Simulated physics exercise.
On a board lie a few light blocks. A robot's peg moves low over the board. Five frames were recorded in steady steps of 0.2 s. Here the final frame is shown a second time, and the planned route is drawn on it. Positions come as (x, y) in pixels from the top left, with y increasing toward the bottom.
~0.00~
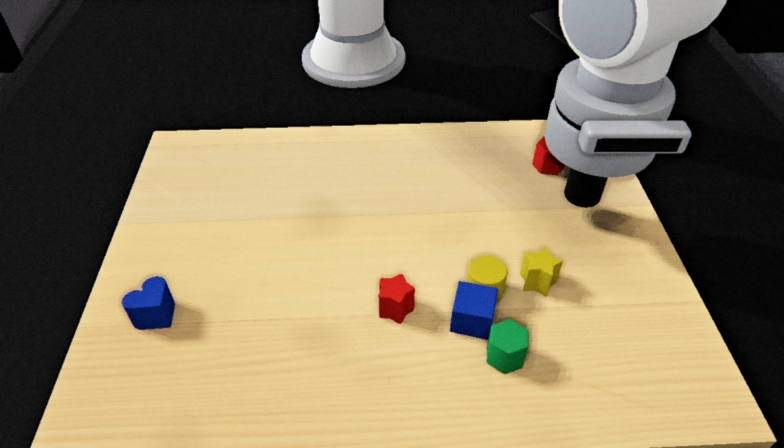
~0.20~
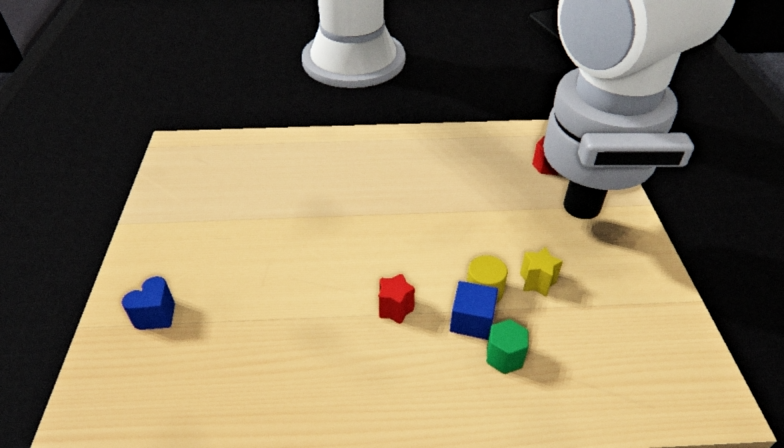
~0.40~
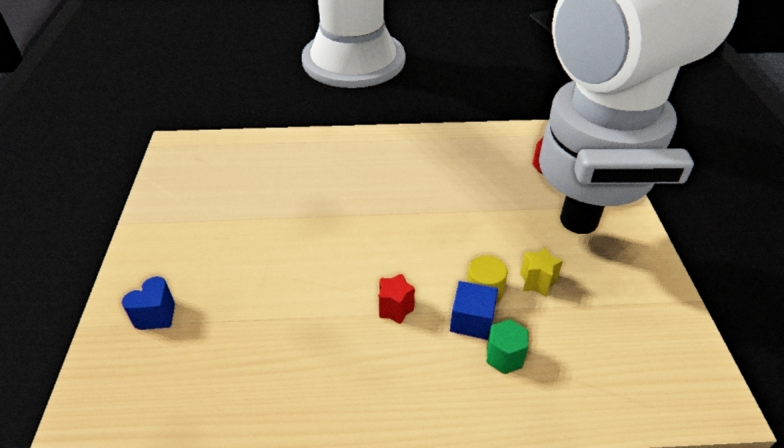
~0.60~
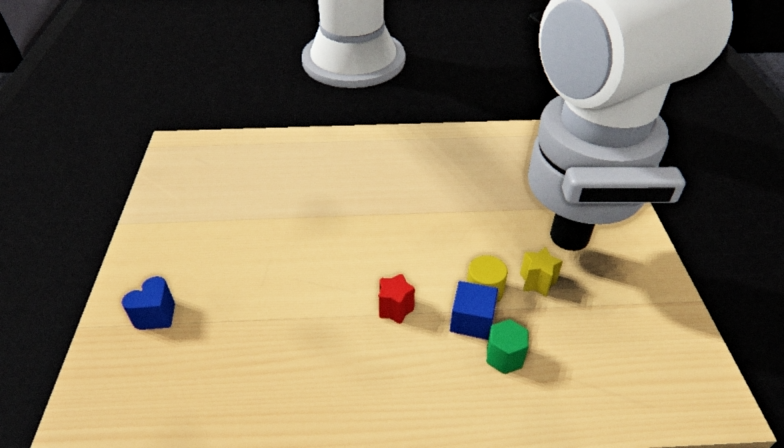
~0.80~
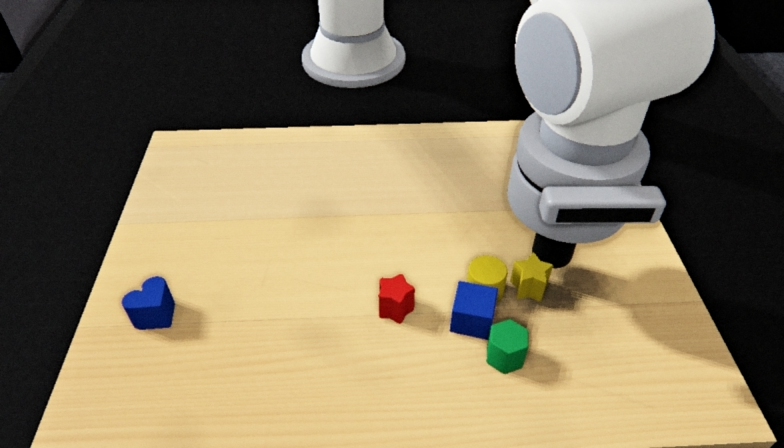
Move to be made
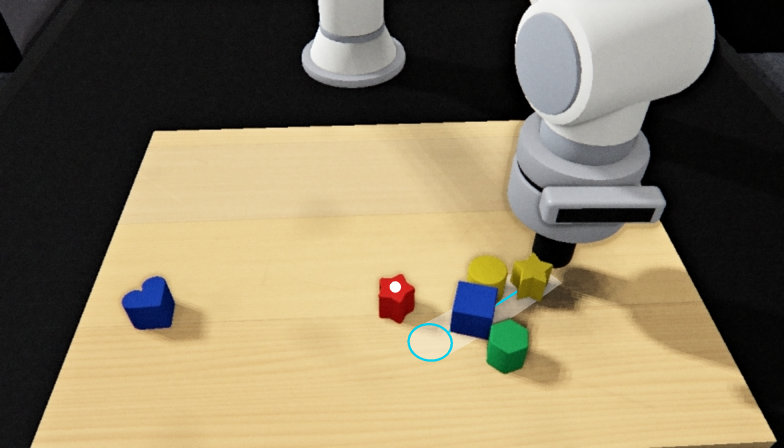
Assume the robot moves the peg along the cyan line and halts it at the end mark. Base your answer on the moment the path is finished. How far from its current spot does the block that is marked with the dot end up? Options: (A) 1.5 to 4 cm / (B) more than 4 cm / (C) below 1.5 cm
C - below 1.5 cm.
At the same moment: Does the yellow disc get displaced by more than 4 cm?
Short answer: Yes.
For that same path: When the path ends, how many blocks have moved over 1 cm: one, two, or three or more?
Count: Three or more.
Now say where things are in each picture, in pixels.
The first frame shows peg tip (582, 197); block tops, red star-shaped block (395, 287); blue square block (476, 299); yellow disc (488, 269); yellow star-shaped block (543, 260).
The second frame shows peg (581, 208); blocks unchanged.
The third frame shows peg (578, 222); blocks unchanged.
The fourth frame shows peg (569, 238); blocks unchanged.
The fifth frame shows peg (551, 255); red star-shaped block (395, 287); blue square block (476, 299); yellow disc (488, 269); yellow star-shaped block (534, 267).
Path on the board, from (547, 271) through (494, 307) to (430, 342); the dot is on the red star-shaped block.
One third of the way, peg (515, 279); blue square block (463, 307), turned 15° anticlockwise; yellow disc (462, 273); yellow star-shaped block (496, 293).
Two thirds of the way, peg (474, 304); blue square block (420, 338), turned 20° anticlockwise; yellow disc (442, 276); yellow star-shaped block (455, 321).
At the end, peg (431, 326); red star-shaped block in place; blue square block (374, 365), turned 25° anticlockwise; yellow disc (432, 280); yellow star-shaped block (410, 346).
